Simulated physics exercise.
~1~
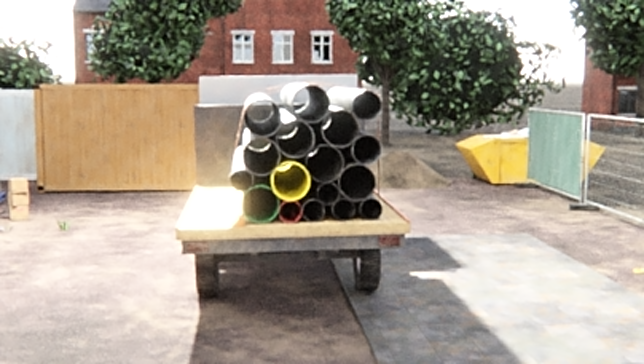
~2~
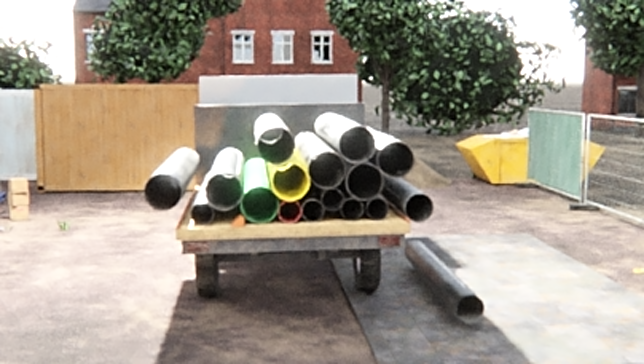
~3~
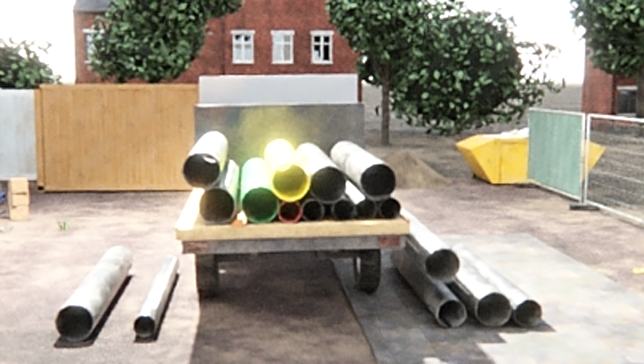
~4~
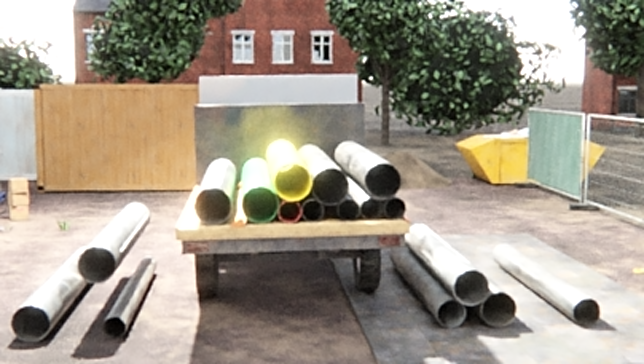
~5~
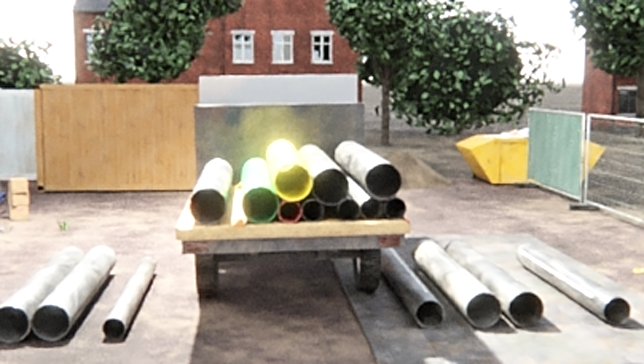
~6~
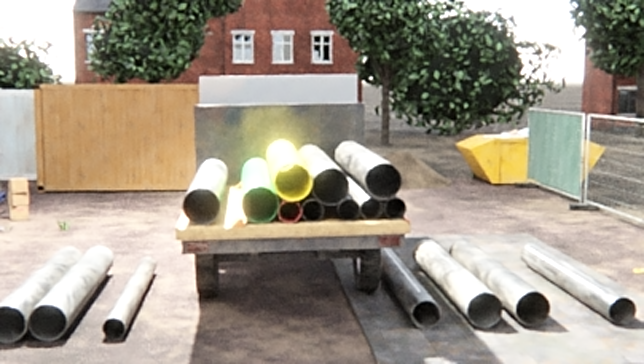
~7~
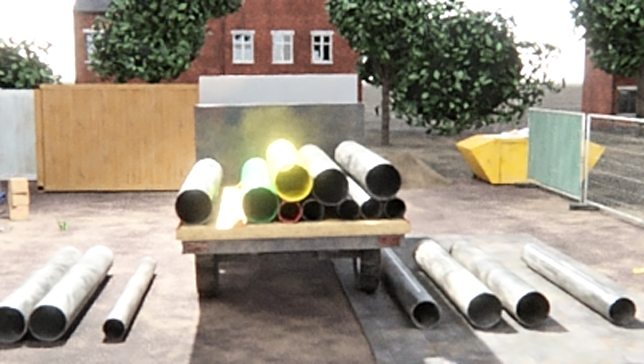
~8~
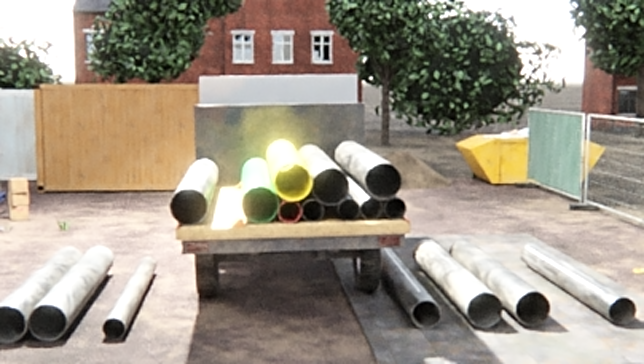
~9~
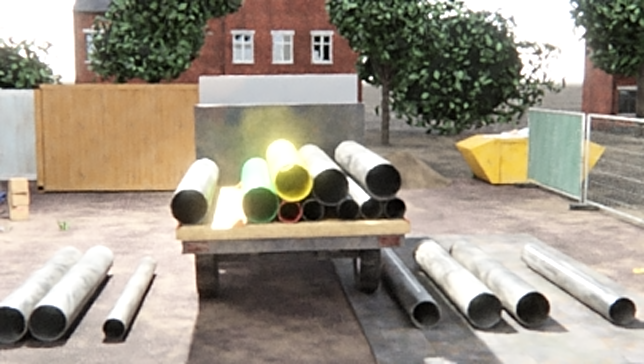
A tall stack of pipes on a flatbed trailer collapsed and spilled off both sides, several rolling onto the ground to the left and right, while the green, red and yellow ones stayed aboard among those left on the deck.
